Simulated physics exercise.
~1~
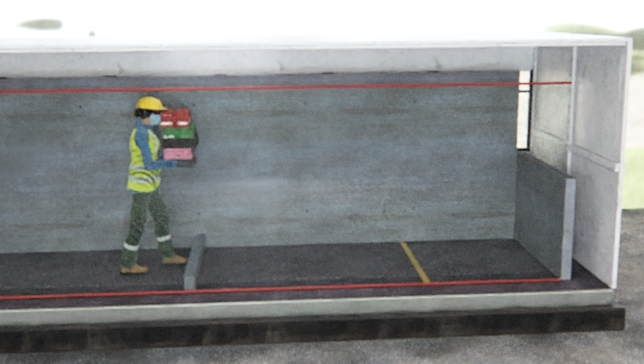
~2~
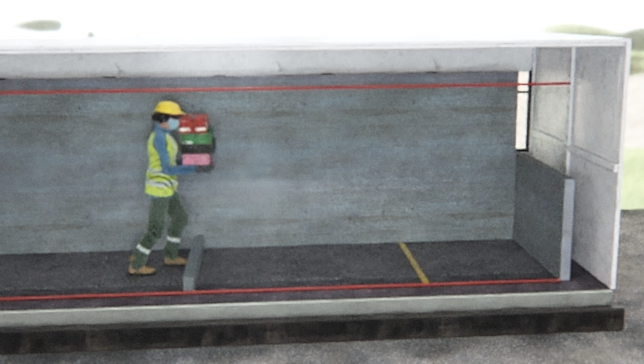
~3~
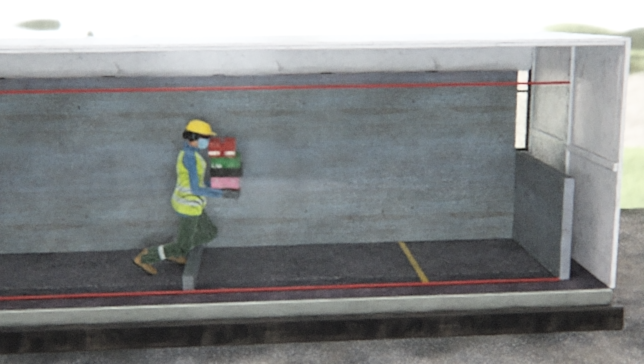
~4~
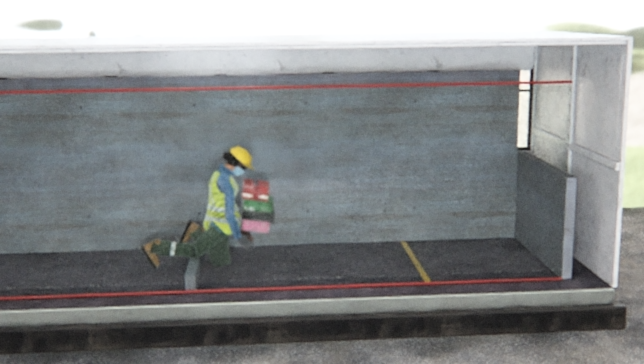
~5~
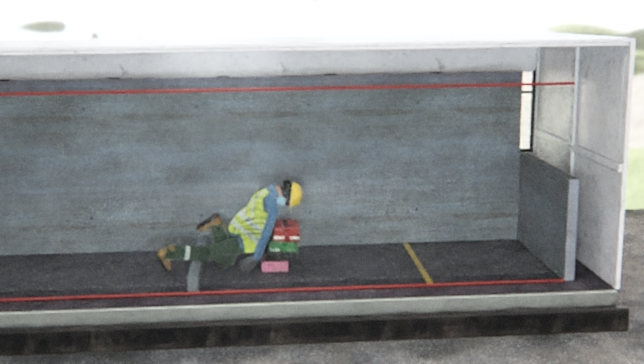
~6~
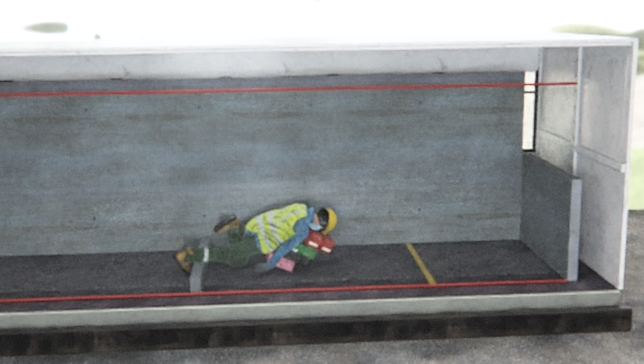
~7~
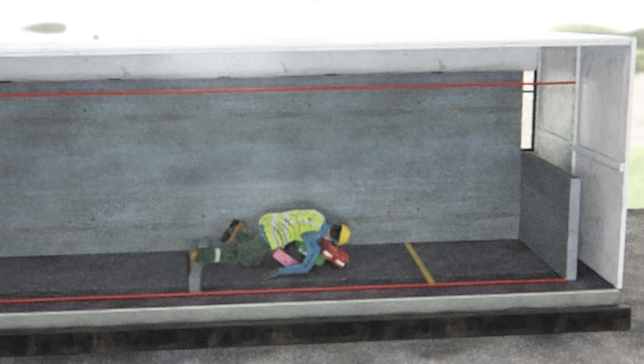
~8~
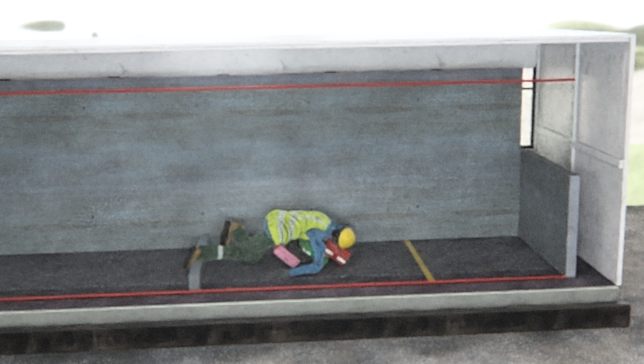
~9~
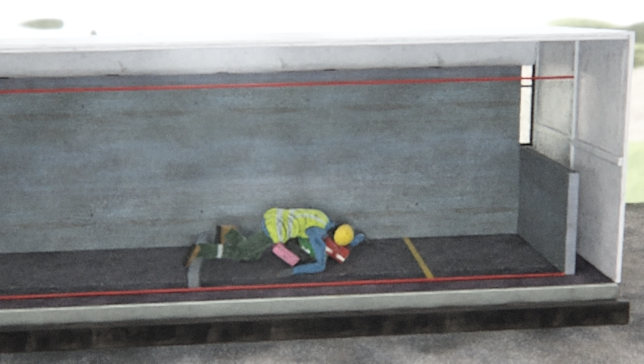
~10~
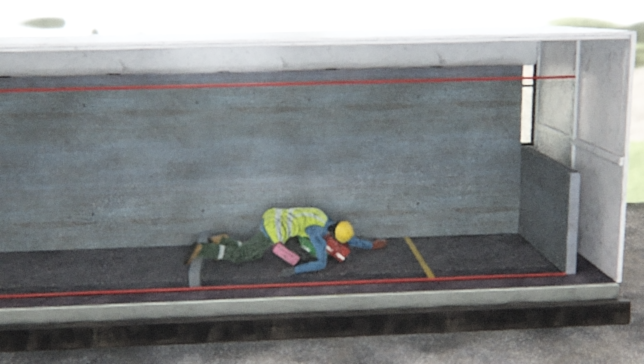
We see a masked worker in a yellow helmet carrying a stack of coloured boxes inside a cutaway grey compartment, pitching forward to the right over a low grey barrier. The worker collapses face down onto the boxes, which tilt and settle short of the yellow line.
